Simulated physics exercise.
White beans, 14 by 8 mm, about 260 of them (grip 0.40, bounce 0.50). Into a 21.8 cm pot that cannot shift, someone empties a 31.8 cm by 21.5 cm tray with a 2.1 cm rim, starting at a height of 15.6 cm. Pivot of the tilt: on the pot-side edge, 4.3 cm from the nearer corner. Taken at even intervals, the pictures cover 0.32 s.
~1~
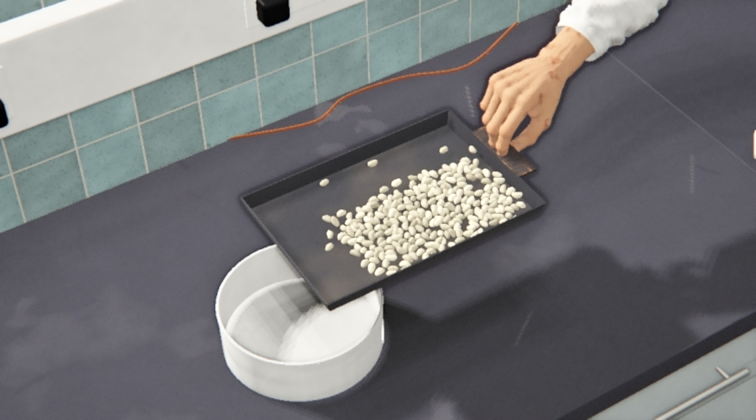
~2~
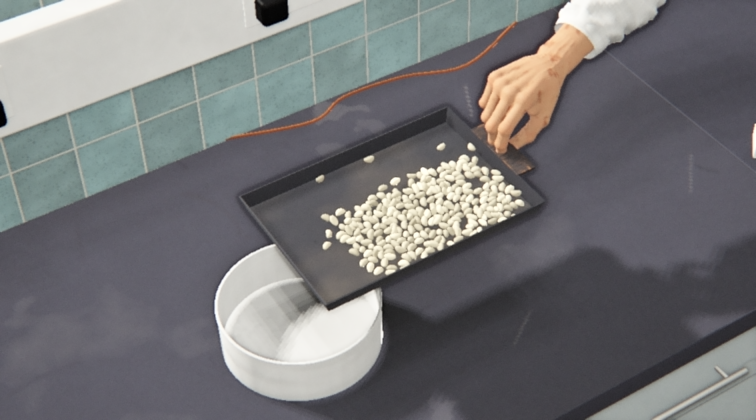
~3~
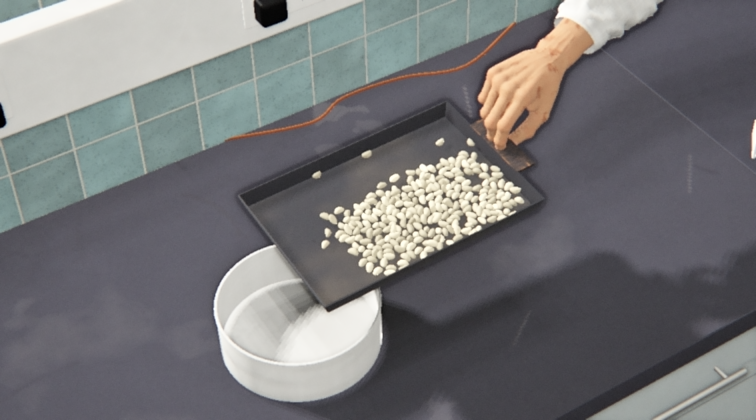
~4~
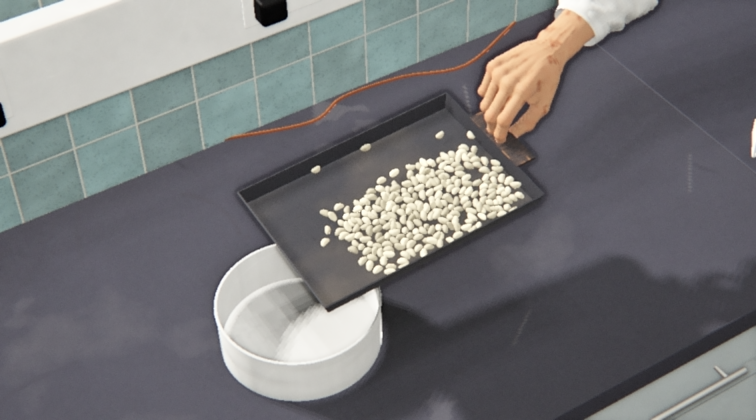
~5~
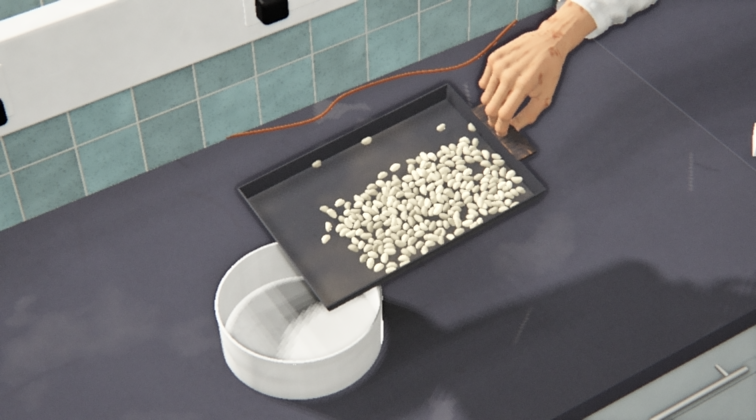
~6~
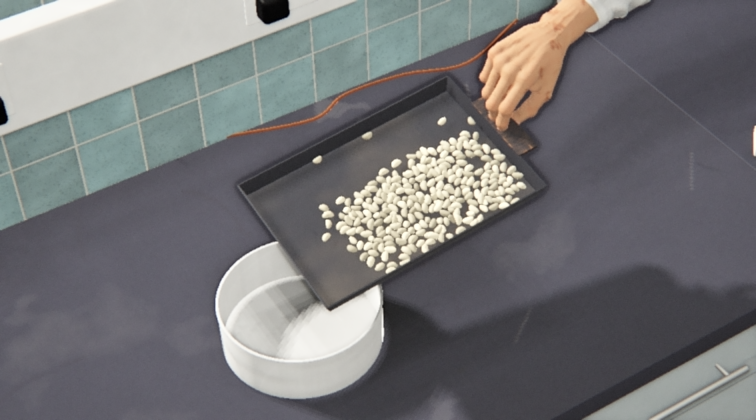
A hand in a white sleeve, at the upper right, holds a dark rectangular tray of white beans above a dark countertop backed by blue-green tiles, seen from above at an angle. The beans lie mostly toward the tray's right side, and a round white pot stands below its lower left edge. The hand slowly raises the tray's far right side slightly, while the beans barely shift.
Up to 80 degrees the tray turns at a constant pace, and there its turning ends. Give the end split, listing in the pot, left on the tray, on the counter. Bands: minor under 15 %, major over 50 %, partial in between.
Pot: Minor, tray: Minor, counter: Major.
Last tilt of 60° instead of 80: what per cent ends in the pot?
5 per cent.
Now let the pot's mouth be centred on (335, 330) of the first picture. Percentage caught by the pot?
I'd put it at around 100 per cent.
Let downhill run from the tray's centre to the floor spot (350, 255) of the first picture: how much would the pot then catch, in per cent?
45 %.
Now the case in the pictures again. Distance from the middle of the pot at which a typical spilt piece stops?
That comes to near 18 cm.
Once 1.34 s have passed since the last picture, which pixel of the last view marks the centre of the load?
The middle of the load should be near (364, 272) then.
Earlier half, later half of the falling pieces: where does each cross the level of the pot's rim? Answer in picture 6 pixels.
Roughly (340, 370) to start, and after that (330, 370).
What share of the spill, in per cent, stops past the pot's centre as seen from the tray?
About 80 per cent.
Then, 0.80 s after the last picture, tilt 43 degrees; the tray holds 100 %, the pot 0 %.
Then, 1.34 s after the last picture, tilt 64 degrees; the tray holds 90 %, the pot 0 %.
Then, 1.94 s after the last picture, tilt 80 degrees; the tray holds 10 %, the pot 5 %.
In the end, pot 5 %, tray 0 %, counter 90 %.
